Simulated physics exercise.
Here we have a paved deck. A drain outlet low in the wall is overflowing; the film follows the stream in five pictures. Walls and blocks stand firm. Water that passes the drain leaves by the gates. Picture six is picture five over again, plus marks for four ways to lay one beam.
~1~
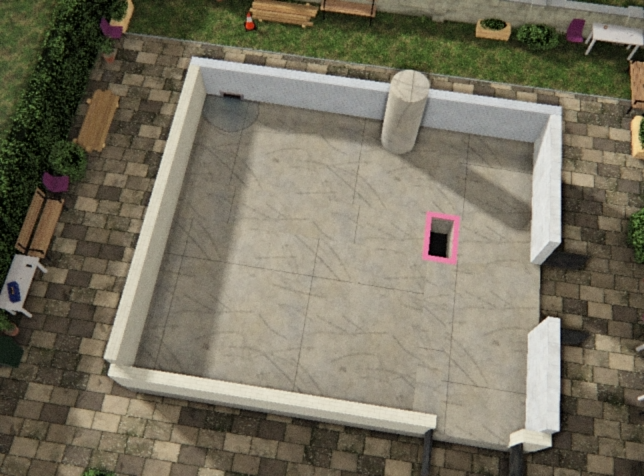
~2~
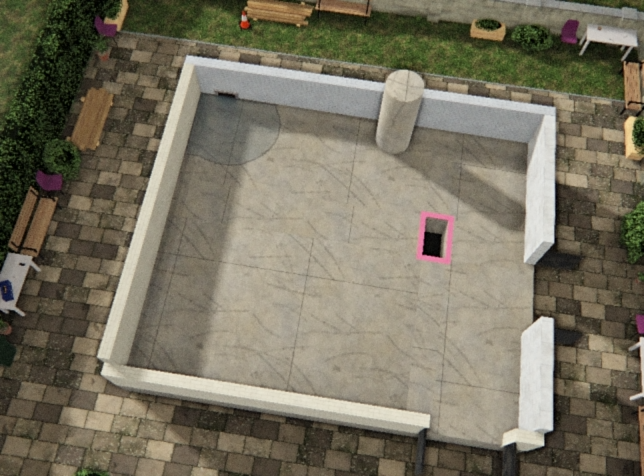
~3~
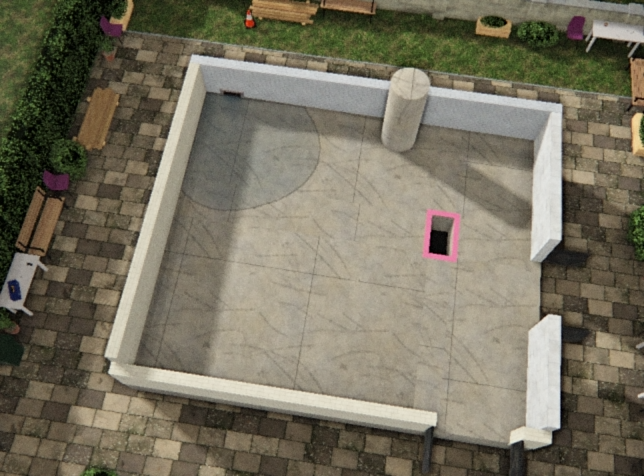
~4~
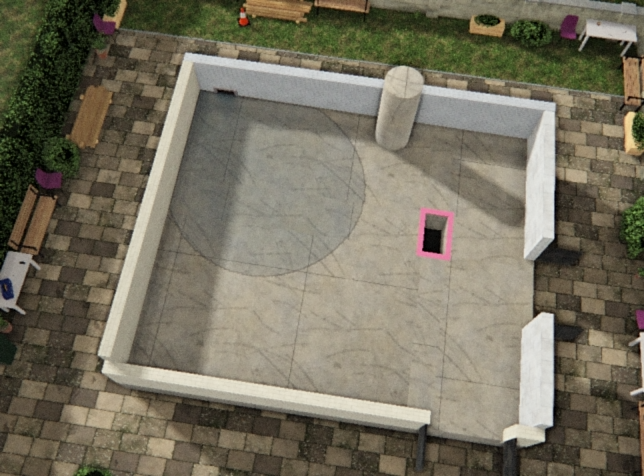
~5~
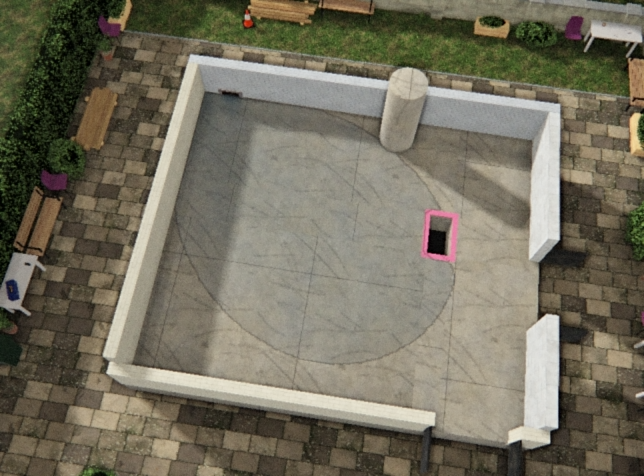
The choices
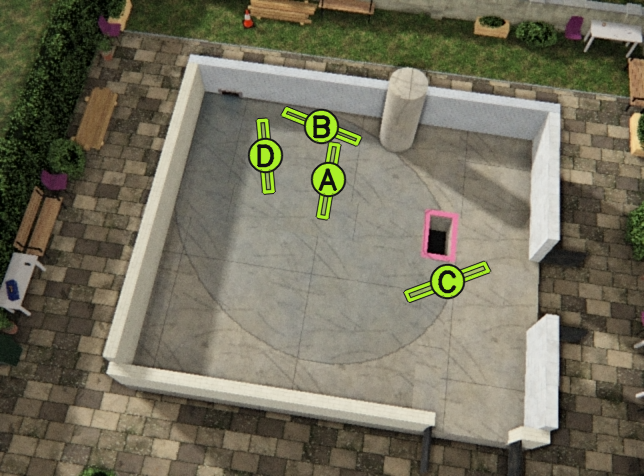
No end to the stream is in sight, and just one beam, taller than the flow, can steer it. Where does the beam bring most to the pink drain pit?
Choose C.
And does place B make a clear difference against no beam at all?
No, hardly at all.
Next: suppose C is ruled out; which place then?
B it is.
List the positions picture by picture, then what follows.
Outfall at (232, 95); pink drain pit at (441, 238); open gate at (470, 428); open gate at (529, 298); water covers 2 % of the ground and shows as far out as (240, 126); pink drain pit still dry.
Water covers 6 % of the ground and shows as far out as (239, 161); pink drain pit still dry.
Water covers 14 % of the ground and shows as far out as (268, 202); pink drain pit still dry.
Water covers 29 % of the ground and shows as far out as (271, 274); pink drain pit still dry.
Water covers 51 % of the ground and shows as far out as (405, 341); pink drain pit taking water.
On the marked copy, A from (322, 217) to (334, 144); B from (285, 111) to (357, 140); C from (407, 296) to (486, 267); D from (262, 120) to (268, 191).
Choosing A, about 5 % of the stream runs into the pink drain pit, about 94 % out by the gates.
Choosing B, about 17 % of the stream runs into the pink drain pit, about 82 % out by the gates.
Choosing C, about 22 % of the stream runs into the pink drain pit, about 77 % out by the gates.
Choosing D, about 7 % of the stream runs into the pink drain pit, about 92 % out by the gates.
